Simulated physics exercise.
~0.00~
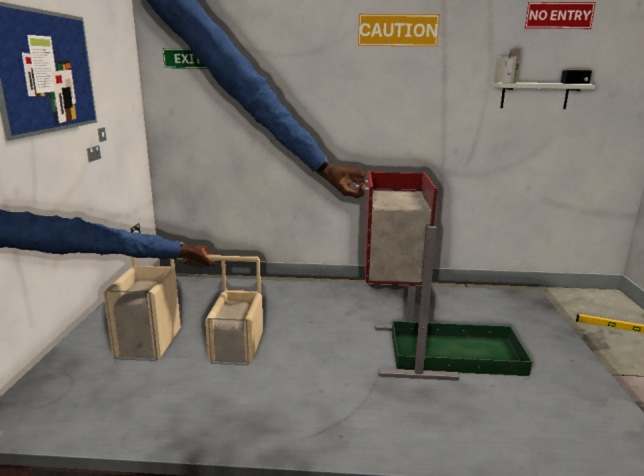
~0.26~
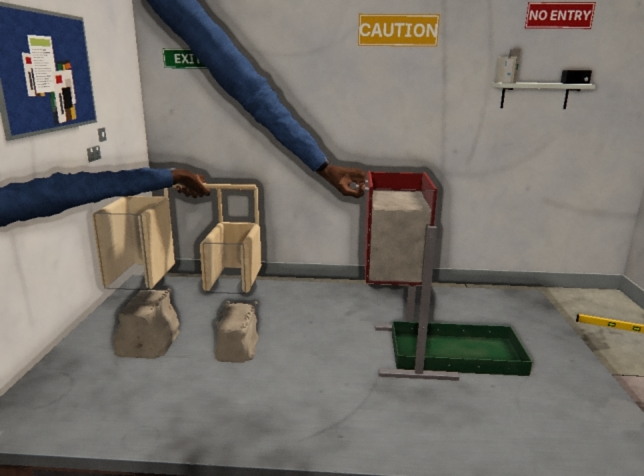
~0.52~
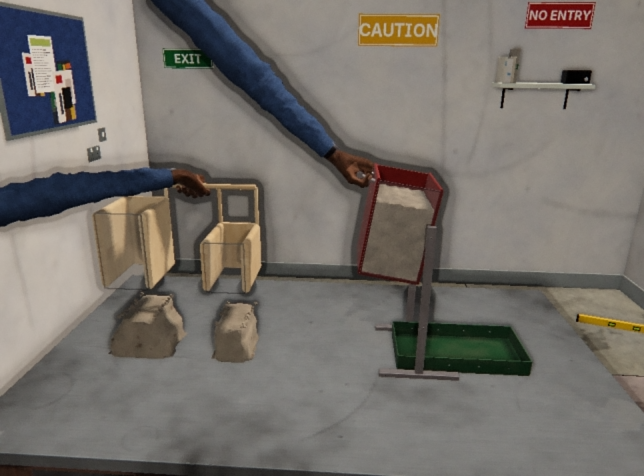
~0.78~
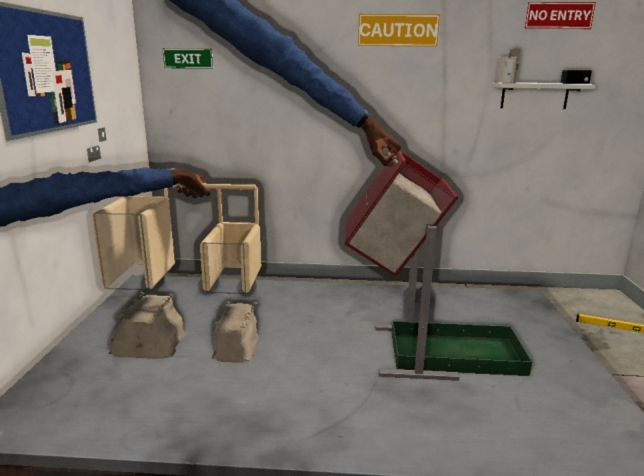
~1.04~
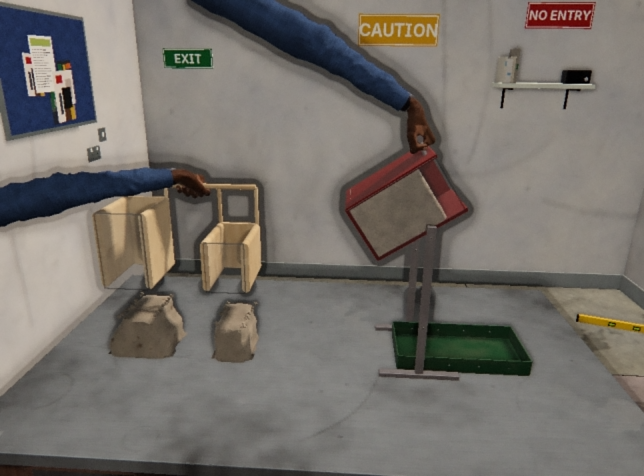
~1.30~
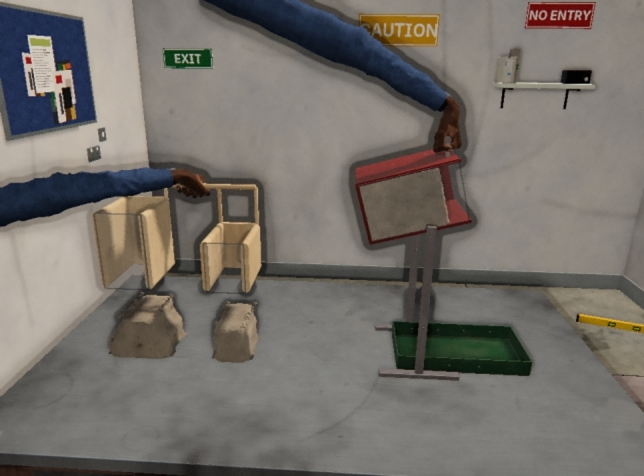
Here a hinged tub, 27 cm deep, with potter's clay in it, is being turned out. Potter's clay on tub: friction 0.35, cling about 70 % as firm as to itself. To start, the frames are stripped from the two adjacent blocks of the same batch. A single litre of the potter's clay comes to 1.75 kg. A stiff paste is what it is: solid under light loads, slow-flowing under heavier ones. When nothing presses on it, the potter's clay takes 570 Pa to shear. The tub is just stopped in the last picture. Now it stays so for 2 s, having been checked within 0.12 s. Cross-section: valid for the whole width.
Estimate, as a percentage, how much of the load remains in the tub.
I would say about 100 per cent remains in the tub.
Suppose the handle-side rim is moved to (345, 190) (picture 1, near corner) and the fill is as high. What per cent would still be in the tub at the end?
Then near 100 % stays in the tub.
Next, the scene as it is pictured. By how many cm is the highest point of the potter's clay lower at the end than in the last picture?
The top ends up some 0 cm below its level in the last picture.
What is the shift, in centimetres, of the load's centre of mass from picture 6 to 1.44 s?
Looks like around 0 cm to me.
After 1.44 s, the tub is at 75 degrees and holds 100 %.
After 1.61 s, the tub is at 75 degrees and holds 100 %.
After 1.78 s, the tub is at 75 degrees and holds 100 %.
After 1.95 s, the tub is at 75 degrees and holds 100 %.
After 3.30 s, the tub is at 75 degrees and holds 100 %.
